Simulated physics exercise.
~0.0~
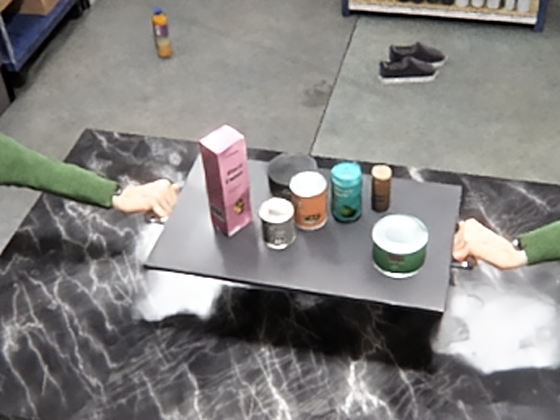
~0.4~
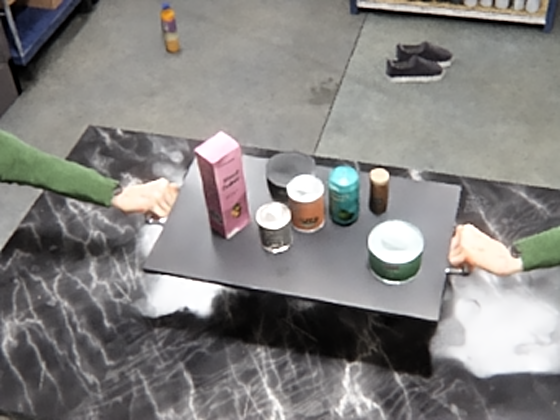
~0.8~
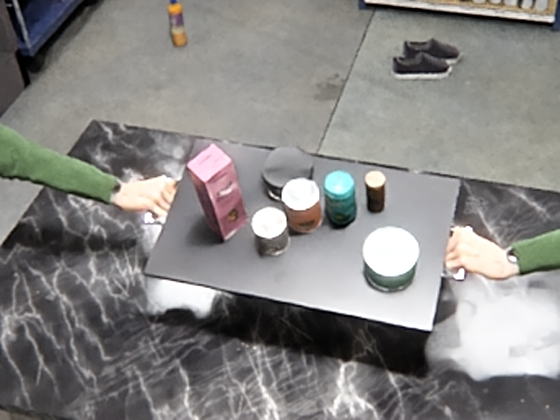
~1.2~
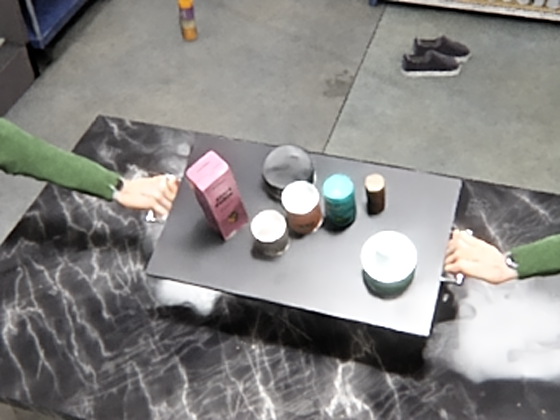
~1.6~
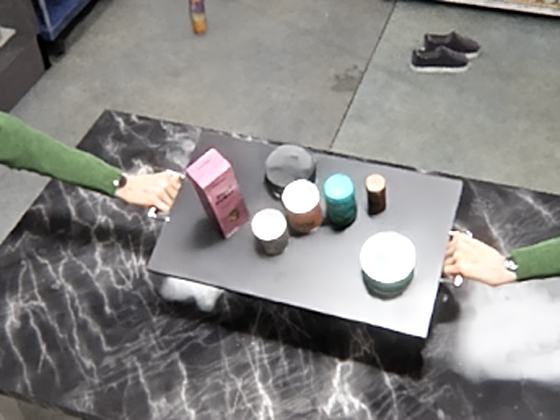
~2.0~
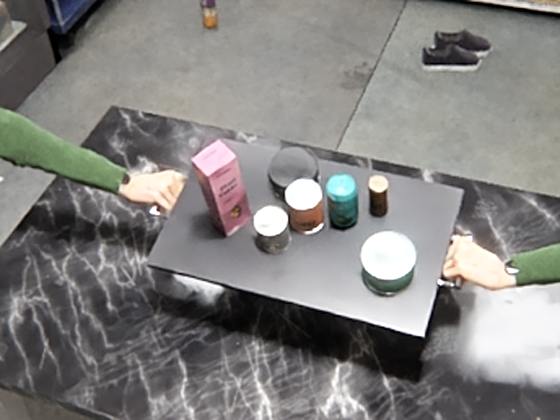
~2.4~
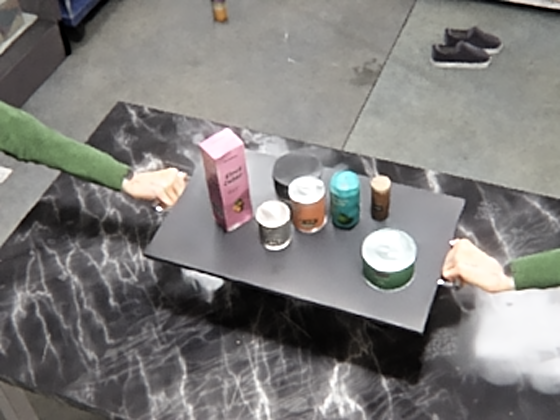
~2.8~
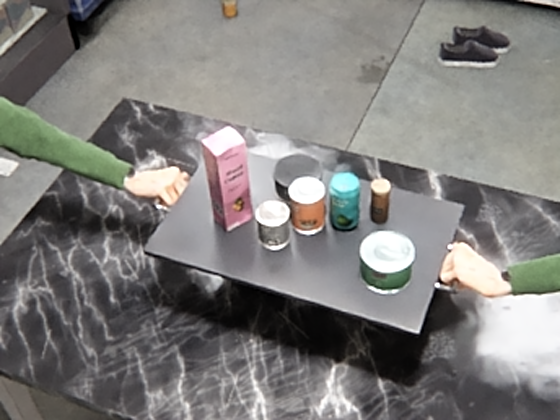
Two hands tip a loaded black tray toward the viewer, then level it, everything still aboard.
